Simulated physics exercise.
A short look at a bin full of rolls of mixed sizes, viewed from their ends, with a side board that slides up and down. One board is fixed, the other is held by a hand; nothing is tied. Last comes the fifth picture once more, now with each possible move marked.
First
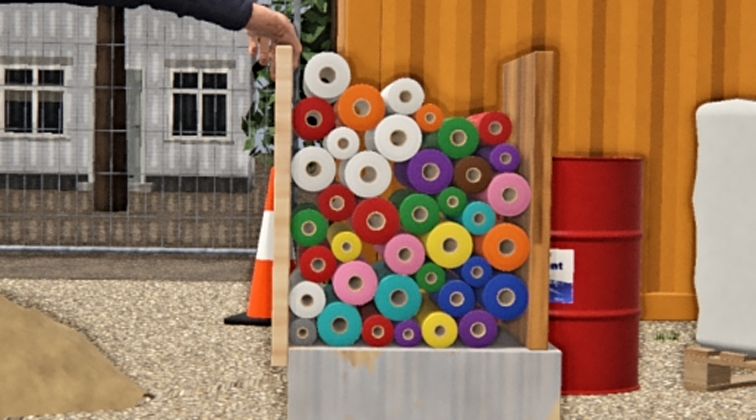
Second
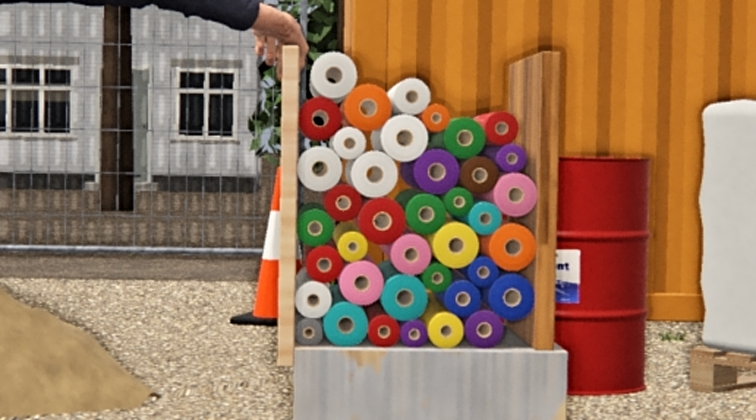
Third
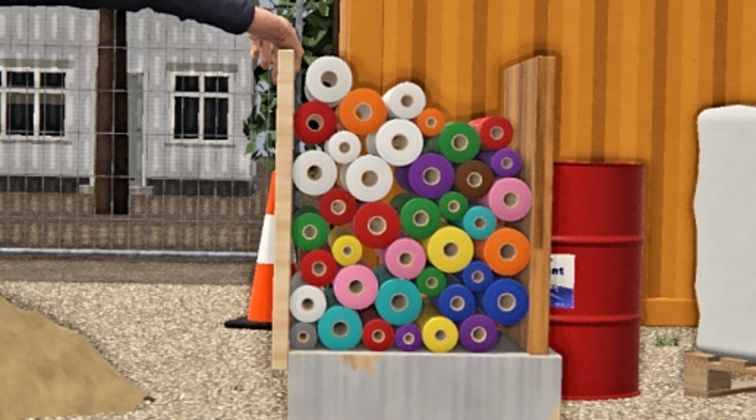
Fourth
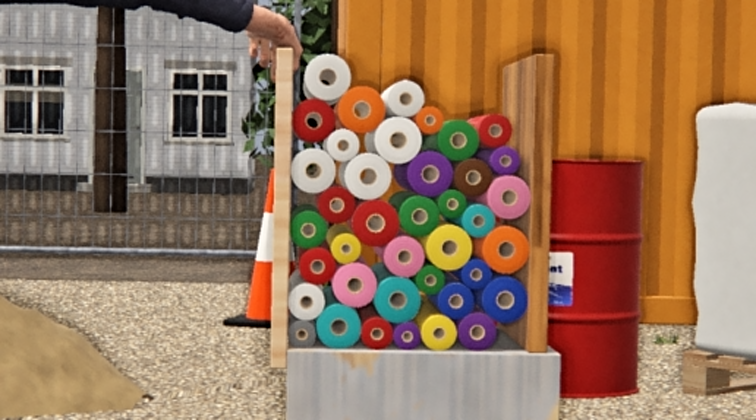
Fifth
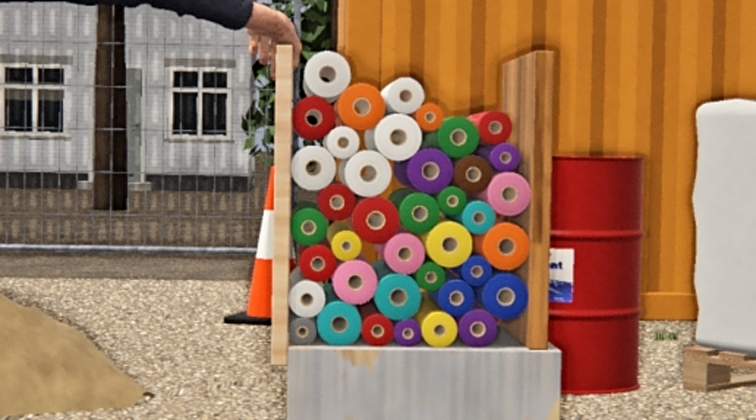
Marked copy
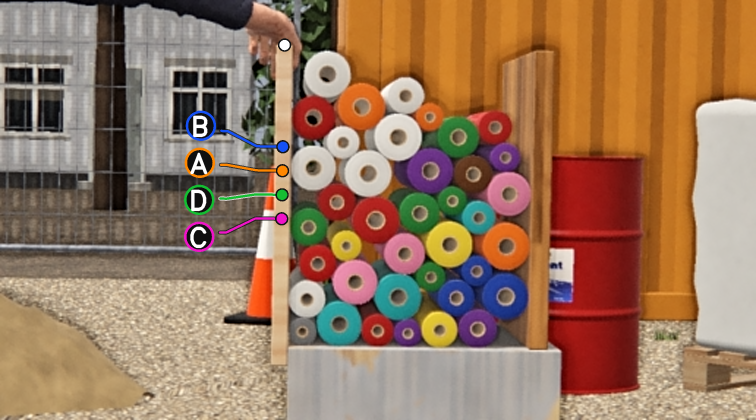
Nothing in the stacked rolls visibly shifts as the view, level and facing the bin outdoors on gravel, jitters slightly sideways and up and down. Rolls of mixed colours and sizes, white ones at upper left, sit between wooden boards above a grey base, with an orange container and red drum behind. A hand at upper left stays on the pale left board, which shows no clear slide.
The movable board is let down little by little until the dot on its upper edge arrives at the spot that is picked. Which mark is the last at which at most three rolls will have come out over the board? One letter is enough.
Down to D.
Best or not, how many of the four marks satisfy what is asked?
Three of them.
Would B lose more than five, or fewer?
It loses fewer than five.
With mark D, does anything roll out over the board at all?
At D: Yes.
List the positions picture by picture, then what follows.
The first picture shows a red roll (337, 203); a white roll (368, 175); a white roll (343, 143).
The second picture shows a white roll (350, 143); an orange roll (436, 118).
The third picture shows side board (284, 206); a grey roll (303, 337).
The fourth picture shows a purple roll (477, 332); a blue roll (456, 301).
The fifth picture shows a yellow roll (347, 246); a red roll (337, 202); a white roll (368, 174).
On the marked copy, A at (283, 171); B at (283, 146); C at (282, 219); D at (282, 195); the white dot at (285, 45).
Taking D. A third of the way, top of the board (292, 112).
Two thirds of the way, top of the board (290, 186).
When it is over, top of the board (290, 195), two out over the board.
As for the rest, A two out over the board; B none out over the board; C more than three out over the board.
